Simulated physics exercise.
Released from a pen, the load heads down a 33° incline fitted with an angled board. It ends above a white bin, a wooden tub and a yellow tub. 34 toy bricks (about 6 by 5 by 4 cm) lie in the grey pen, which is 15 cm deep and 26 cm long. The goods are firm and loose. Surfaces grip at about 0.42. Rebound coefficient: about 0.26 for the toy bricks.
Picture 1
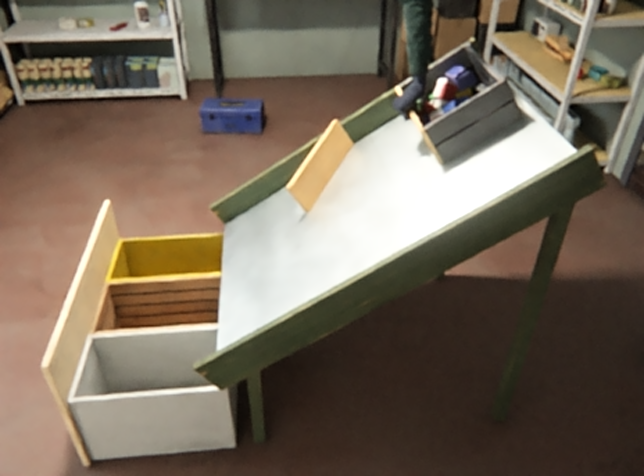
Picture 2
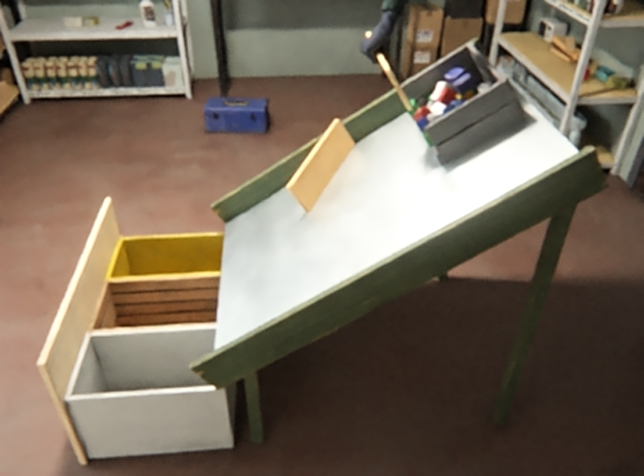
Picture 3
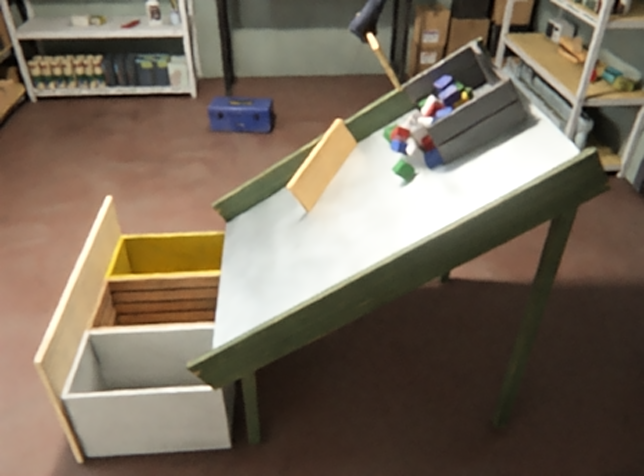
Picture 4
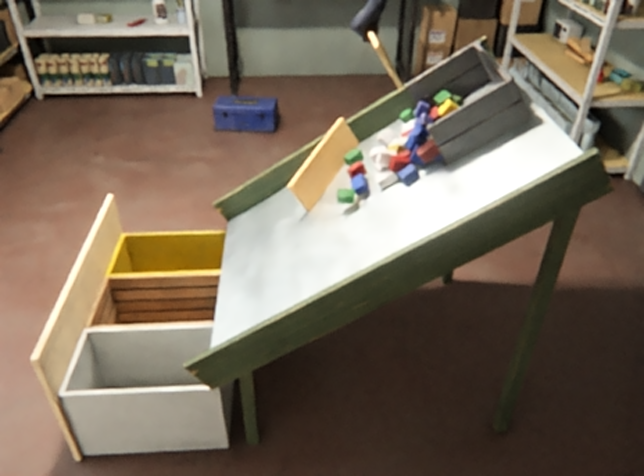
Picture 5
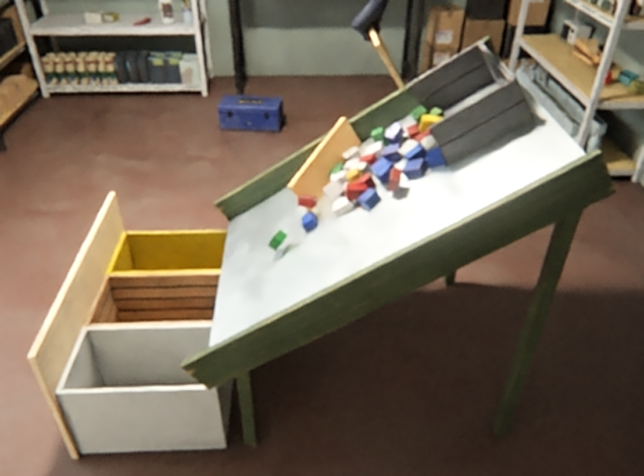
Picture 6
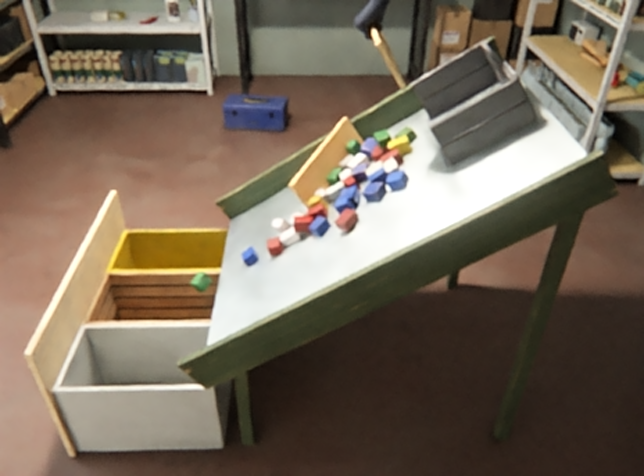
A gloved hand at the top holds a wooden handle beside a pale board with green rails, seen from above and one side in a storeroom with shelves and a blue toolbox. The board slopes down leftward from a dark grey pen, past an angled plank, to yellow, wooden and white bins. Colourful toy bricks spill from the pen and tumble down past the plank, a green one leading off the edge, as the camera drifts slightly.
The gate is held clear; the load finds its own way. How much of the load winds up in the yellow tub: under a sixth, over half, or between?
Ending in the yellow tub: Fewer than one in six of them.
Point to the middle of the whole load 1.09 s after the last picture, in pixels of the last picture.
Near (159, 337).
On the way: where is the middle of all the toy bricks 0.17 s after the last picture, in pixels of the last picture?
Around (322, 215).
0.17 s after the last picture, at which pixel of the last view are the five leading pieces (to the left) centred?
Around (188, 297).
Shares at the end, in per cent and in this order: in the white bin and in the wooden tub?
About 5 and 75 per cent.
Then, 0.17 s after the last picture, 2 in the wooden tub, 30 on the slope and 2 in the air.
Then, 0.39 s after the last picture, 1 in the white bin, 9 in the wooden tub, 22 on the slope and 2 in the air.
Then, 0.70 s after the last picture, 1 in the white bin, 20 in the wooden tub, 11 on the slope and 2 in the air.
Outcome (1.09 s after the last picture), 1 in the white bin, 26 in the wooden tub and 7 on the slope. Asked share, 0 of 34, 0 per cent.
